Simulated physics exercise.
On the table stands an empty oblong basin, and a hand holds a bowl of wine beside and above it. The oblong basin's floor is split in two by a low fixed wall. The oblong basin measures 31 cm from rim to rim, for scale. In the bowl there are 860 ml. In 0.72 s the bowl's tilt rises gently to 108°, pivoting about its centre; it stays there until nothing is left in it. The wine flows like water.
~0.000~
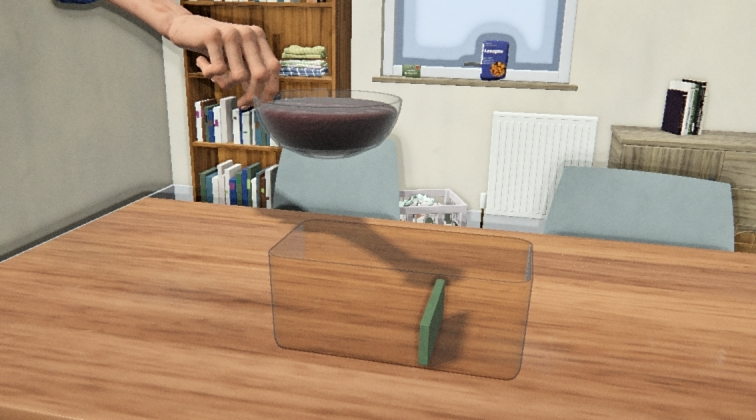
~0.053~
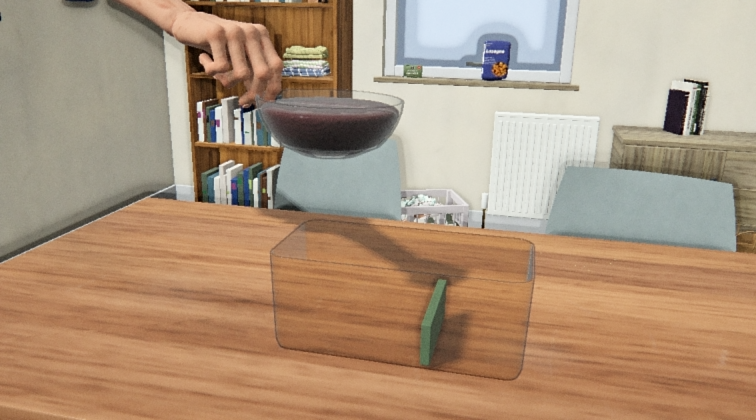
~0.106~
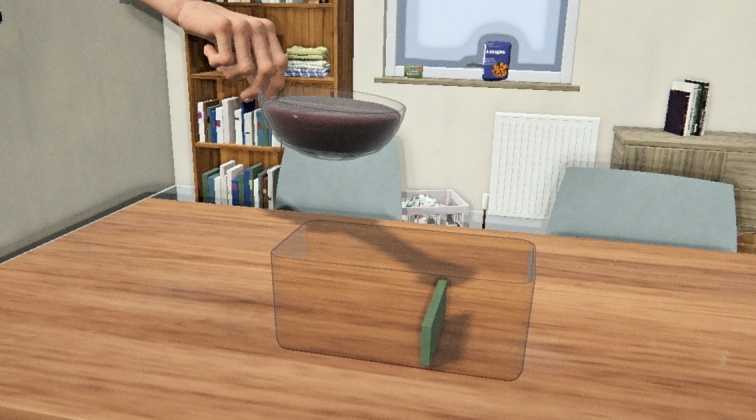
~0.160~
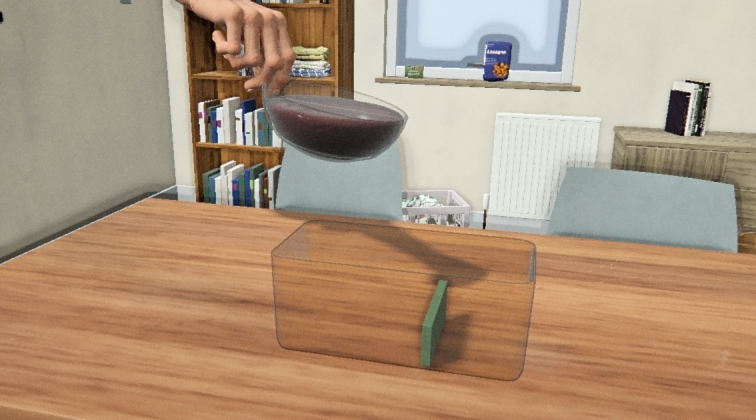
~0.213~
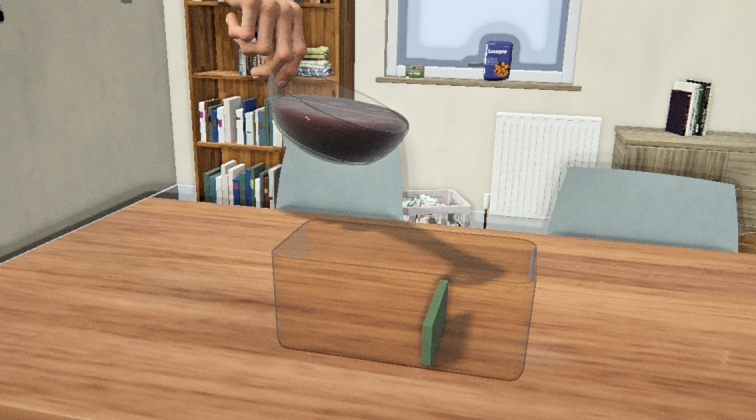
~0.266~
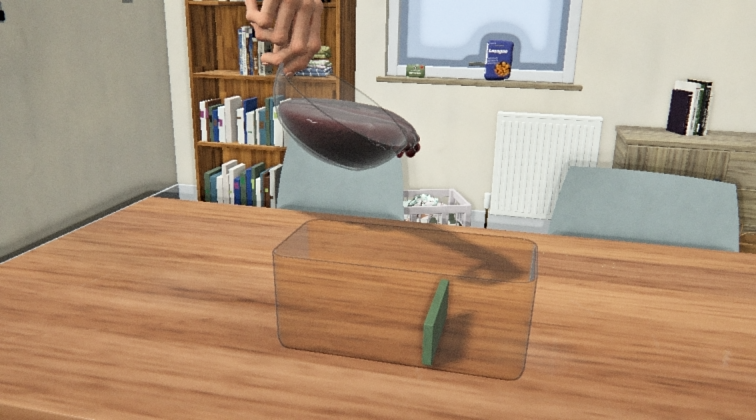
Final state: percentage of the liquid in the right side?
Approximately 44 %.
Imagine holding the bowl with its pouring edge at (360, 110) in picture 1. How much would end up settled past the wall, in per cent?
It would then come to around 10 percent.
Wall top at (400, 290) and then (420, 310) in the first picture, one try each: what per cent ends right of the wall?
One try each: Around 75 percent and then around 50 percent.
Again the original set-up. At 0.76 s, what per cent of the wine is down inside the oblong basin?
I reckon close to 80 per cent.
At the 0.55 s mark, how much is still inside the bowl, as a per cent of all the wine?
About 5 percent.
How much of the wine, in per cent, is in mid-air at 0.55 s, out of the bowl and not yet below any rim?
It comes to roughly 32 per cent.
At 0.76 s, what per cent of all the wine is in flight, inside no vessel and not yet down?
Roughly 18 %.
Then, 0.55 s in, the tilt is 94° and 5 per cent is still to pour, 17 is left of the wall and 46 right of it.
Then, 0.76 s in, the tilt is 108° and 0 per cent is still to pour, 43 is left of the wall and 37 right of it.
Then, 0.98 s in, the tilt is 108° and 0 per cent is still to pour, 50 is left of the wall and 44 right of it.
Then, 1.22 s in, the tilt is 108° and 0 per cent is still to pour, 51 is left of the wall and 44 right of it.
Finally, 51 per cent lies left of the wall, 44 right of it and 5 outside.
